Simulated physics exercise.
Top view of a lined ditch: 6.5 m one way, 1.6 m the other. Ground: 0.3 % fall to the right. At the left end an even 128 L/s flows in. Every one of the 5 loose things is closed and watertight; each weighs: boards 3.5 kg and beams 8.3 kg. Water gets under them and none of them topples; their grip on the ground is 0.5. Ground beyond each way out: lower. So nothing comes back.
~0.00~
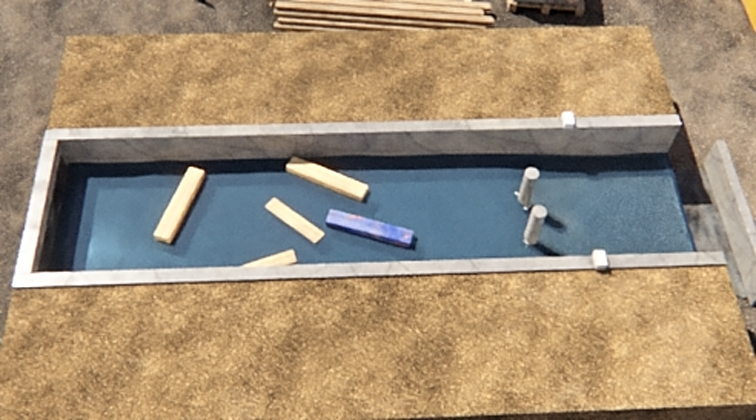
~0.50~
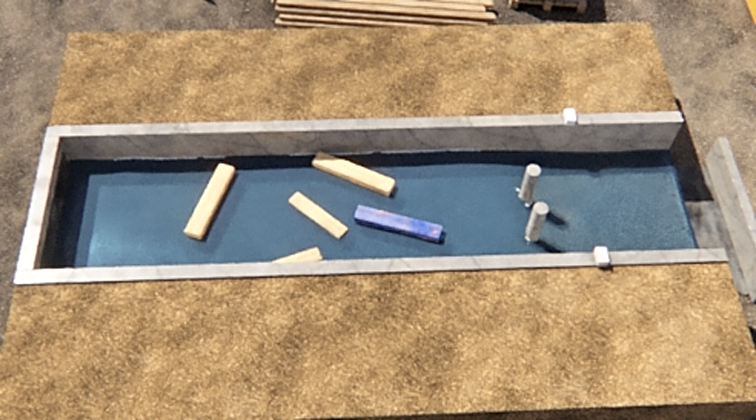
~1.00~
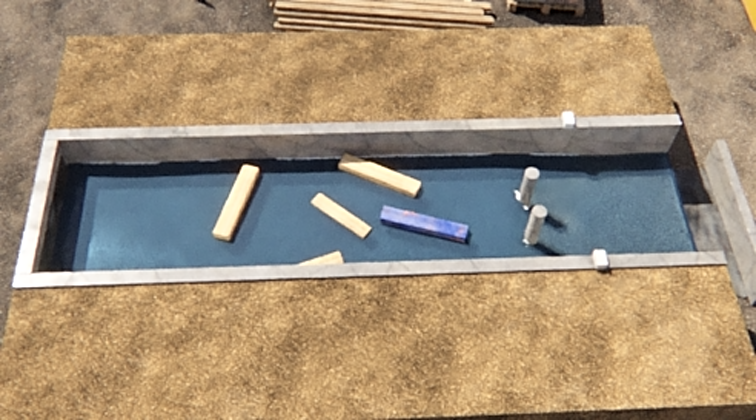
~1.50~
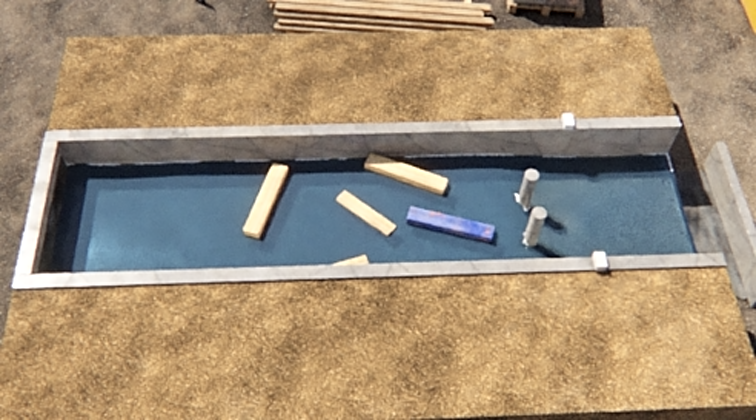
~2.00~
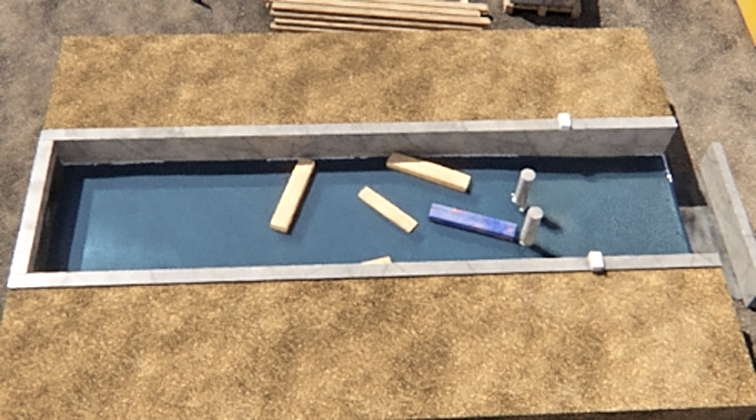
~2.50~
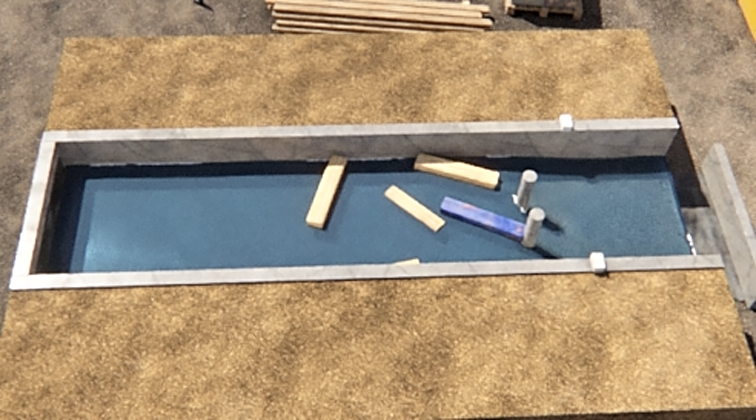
In a lined ditch of water, a blue beam and pale wooden pieces drifting right, the blue one meeting an upright post.
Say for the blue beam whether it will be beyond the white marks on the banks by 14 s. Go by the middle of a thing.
Blue beam: Beyond the marks.
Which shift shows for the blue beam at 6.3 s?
It is about 300 cm out of place by then.
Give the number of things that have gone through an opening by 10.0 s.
Tally: 5.
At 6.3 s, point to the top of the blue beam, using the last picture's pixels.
Estimated pixel: About (631, 207).
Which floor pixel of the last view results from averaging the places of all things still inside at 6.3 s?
It sits at about (618, 229).
After 3.5 s the blue beam is near (499, 202), 1.4 m from its start, afloat; 0 of 5 are over the mark; 5 afloat.
After 6.3 s the blue beam is near (631, 207), 2.8 m from its start, afloat; 4 of 5 are over the mark; 4 afloat.
After 10.0 s the blue beam has gone out; 5 of 5 are over the mark; 0 afloat.
After 14.0 s the blue beam has gone out; 5 of 5 are over the mark; 0 afloat.
